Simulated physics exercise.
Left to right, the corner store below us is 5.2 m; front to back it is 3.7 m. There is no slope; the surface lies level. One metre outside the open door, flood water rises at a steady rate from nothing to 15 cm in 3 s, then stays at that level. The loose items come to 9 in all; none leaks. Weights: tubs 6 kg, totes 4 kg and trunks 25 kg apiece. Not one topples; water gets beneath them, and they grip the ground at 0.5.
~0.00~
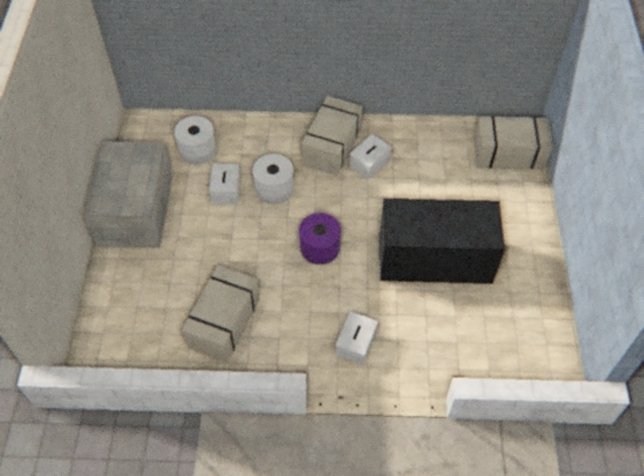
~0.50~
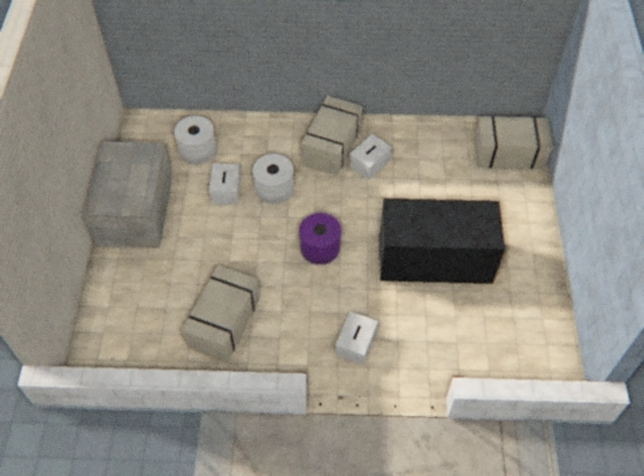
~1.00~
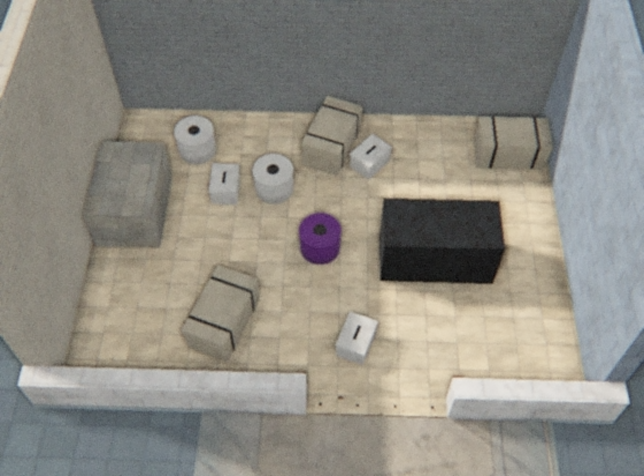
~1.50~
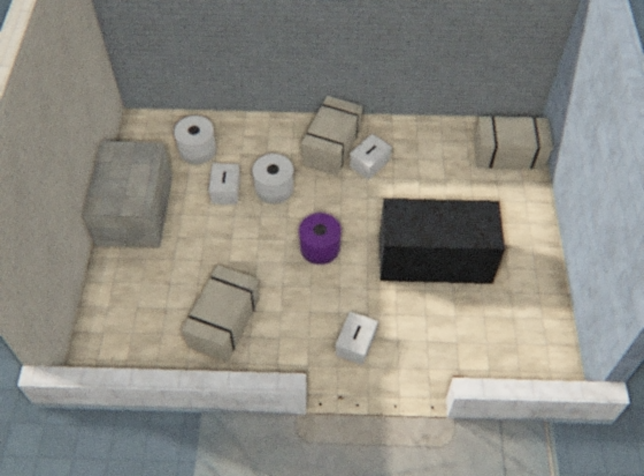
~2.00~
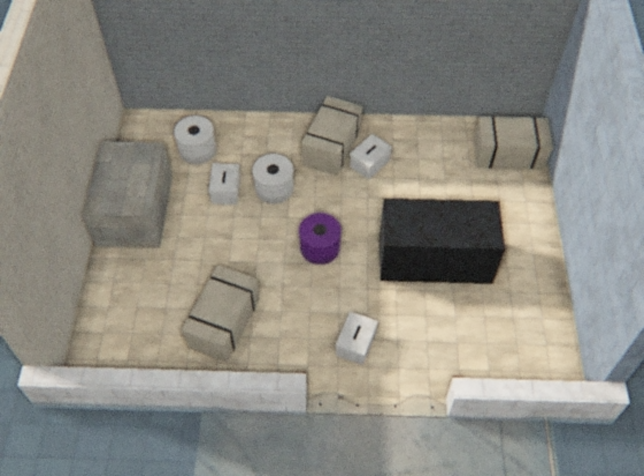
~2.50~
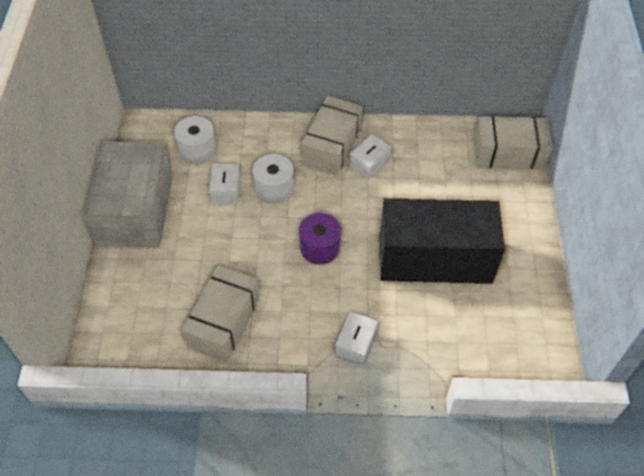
Water spreads over the grey paving outside the open doorway, then creeps across the pale strip up to the gap in the low front wall. It finally slips through onto the tiled floor in a shallow rounded patch, while the purple tub, black block, strapped trunks and white containers all stay still.
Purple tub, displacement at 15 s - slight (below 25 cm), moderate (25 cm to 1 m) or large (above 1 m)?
Large.
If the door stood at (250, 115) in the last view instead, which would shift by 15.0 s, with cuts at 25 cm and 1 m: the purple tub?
Purple tub: Long trip.
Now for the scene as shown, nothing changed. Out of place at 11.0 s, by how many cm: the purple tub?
By then it has shifted roughly 200 cm.
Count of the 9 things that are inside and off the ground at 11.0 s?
At that moment it comes to 6.
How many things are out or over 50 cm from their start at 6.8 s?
Result: 4.
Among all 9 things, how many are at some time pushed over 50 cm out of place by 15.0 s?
All told, that gives 7.
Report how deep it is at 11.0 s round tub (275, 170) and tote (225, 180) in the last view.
Roughly 10 and 10 cm.
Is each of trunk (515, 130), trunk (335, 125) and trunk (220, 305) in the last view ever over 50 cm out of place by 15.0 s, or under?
Well, in sequence it's smaller, farther, smaller.
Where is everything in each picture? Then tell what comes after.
The purple tub at (320, 230) rests on the ground; 0.0 m2 under water; 0 of 9 have shifted, in the first picture.
The purple tub at (320, 230), on the bottom; water covers 0.0 m2; 0 of 9 have shifted, in the second picture.
The purple tub at (320, 230) rests on the ground; water covers 0.0 m2; 0 of 9 have shifted, in the third picture.
The purple tub at (320, 230) rests on the ground; water covers 0.0 m2; 0 of 9 have shifted, in the fourth picture.
The purple tub at (320, 230) rests on the ground; 0.0 m2 under water; 0 of 9 have shifted, in the fifth picture.
The purple tub at (320, 230) rests on the ground; 0.5 m2 under water; 0 of 9 have shifted, in the sixth picture.
After 3.5 s the purple tub is near (320, 230), 0.0 m from its start, aground; 0 afloat.
After 6.8 s the purple tub is near (266, 165), 1.1 m from its start, afloat; 3 afloat.
After 11.0 s the purple tub is near (189, 137), 1.9 m from its start, afloat; 6 afloat.
After 15.0 s the purple tub is near (179, 197), 1.6 m from its start, afloat; 8 afloat.
